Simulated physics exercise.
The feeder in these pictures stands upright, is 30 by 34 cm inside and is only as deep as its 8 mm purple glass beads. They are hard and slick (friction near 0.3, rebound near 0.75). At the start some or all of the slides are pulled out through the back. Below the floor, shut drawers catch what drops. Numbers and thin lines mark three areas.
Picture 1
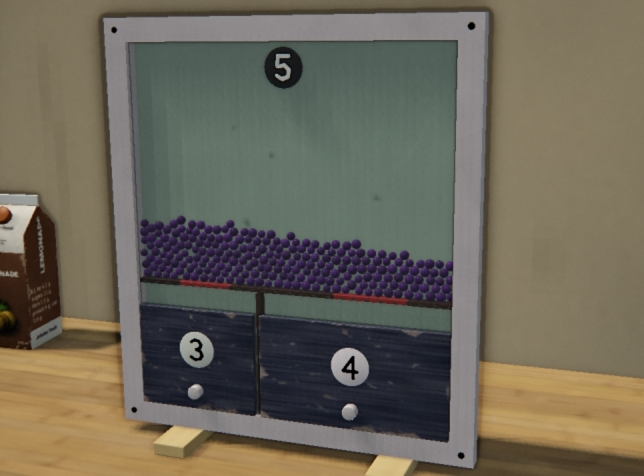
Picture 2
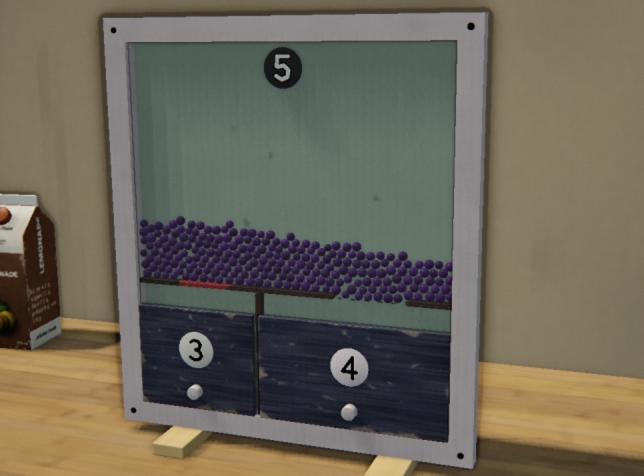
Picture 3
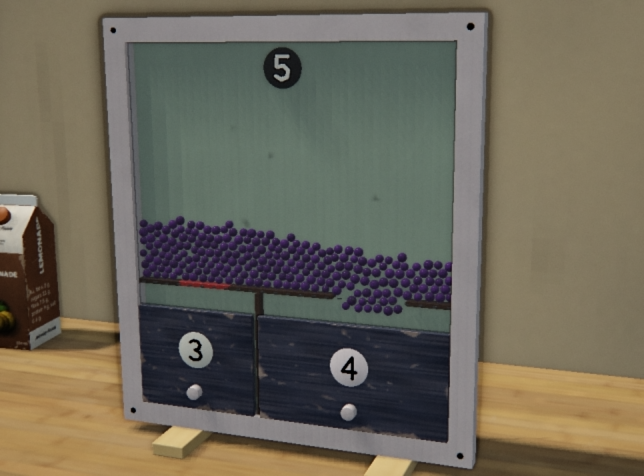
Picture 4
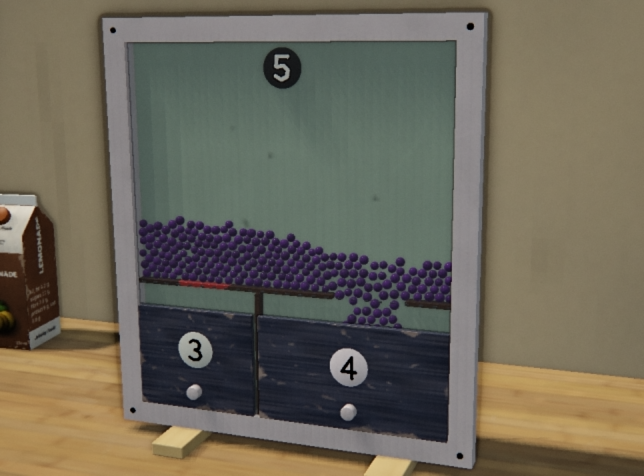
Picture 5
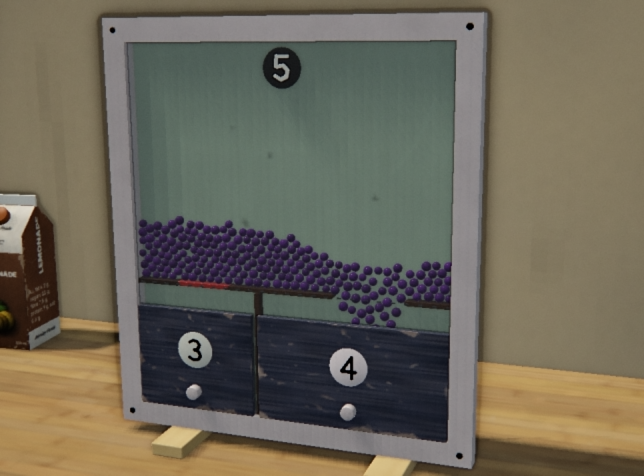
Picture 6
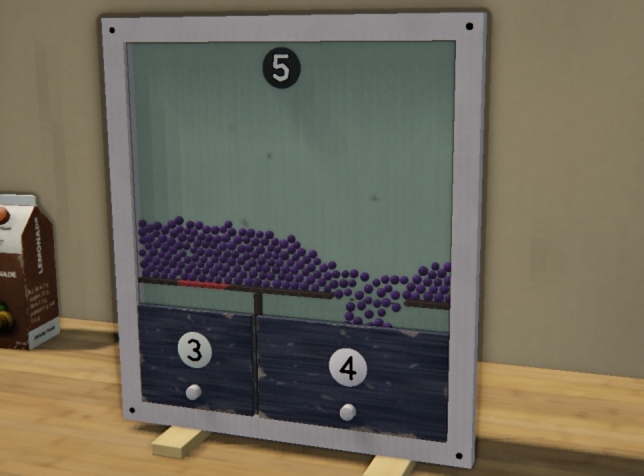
We see small purple balls heaped behind a clear-fronted panel above two numbered drawers; the right red slide disappears from the floor, and balls drop through the gap behind the right drawer's front as the heap above it sinks.
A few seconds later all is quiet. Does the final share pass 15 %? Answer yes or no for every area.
No. 3: No; no. 4: Yes; no. 5: Yes.
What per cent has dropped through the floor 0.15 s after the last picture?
Roughly 30 per cent.
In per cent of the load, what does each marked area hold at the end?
Drawer 3: 0; drawer 4: 55; store 5: 45.
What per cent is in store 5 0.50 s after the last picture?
Some 60 per cent.
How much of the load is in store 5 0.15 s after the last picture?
Some 70 per cent.
Then, 0.15 s after the last picture, 30 % are out; no. 4, 30 %, no. 5, 70 %.
Then, 0.50 s after the last picture, 40 % are out; no. 4, 40 %, no. 5, 60 %.
Then, 1.20 s after the last picture, 50 % are out; no. 4, 50 %, no. 5, 50 %.
At rest 3.3 s after the last picture, 55 % are out; no. 3, 0 %, no. 4, 55 %, no. 5, 45 %.
